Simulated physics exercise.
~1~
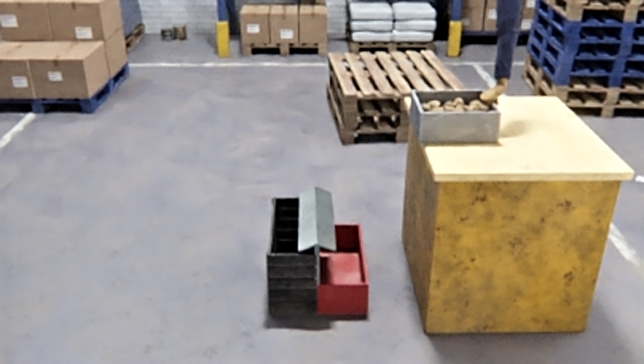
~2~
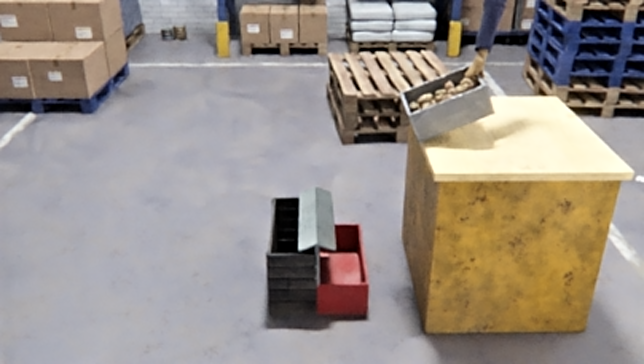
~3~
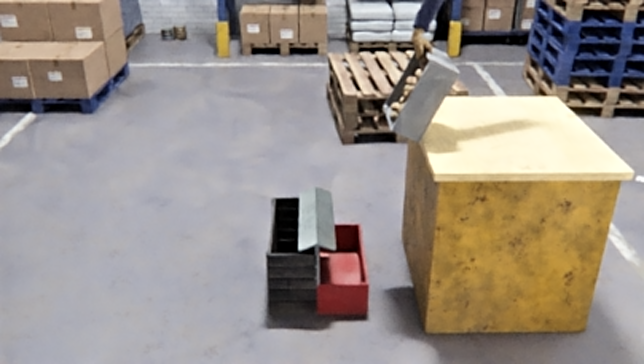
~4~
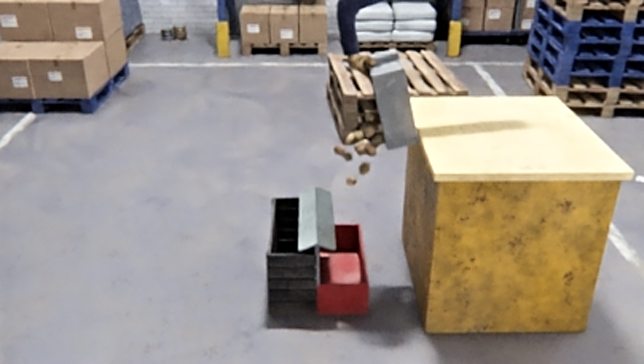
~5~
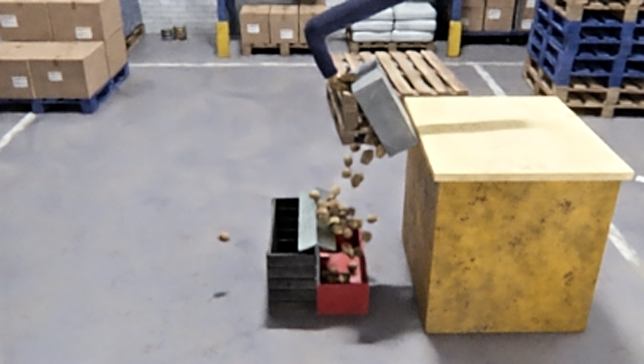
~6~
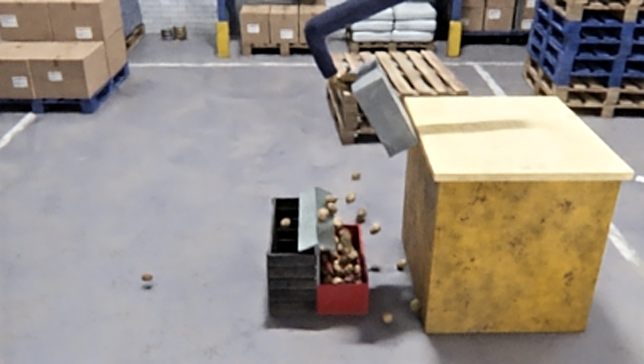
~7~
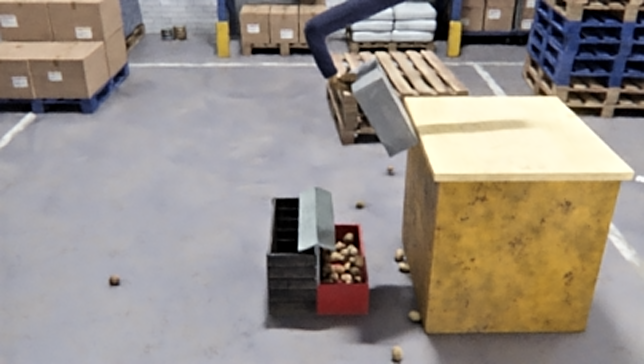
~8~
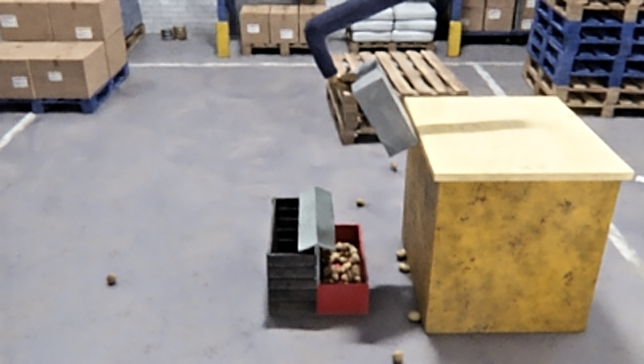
At the start, a grey box of potatoes sits on the end of a yellowish bench in a warehouse, with a red tote and a black trough on the floor below, a sloped splitter between them. A dark-sleeved arm tips the box over the bench's left edge, turning it steeply. Potatoes spill out in a stream, tumbling onto the splitter and into the red tote. Some bounce aside, one rolling left past the black trough and several scattering near the bench. The arm holds the box tilted until the pouring stops, leaving most potatoes heaped in the red tote.
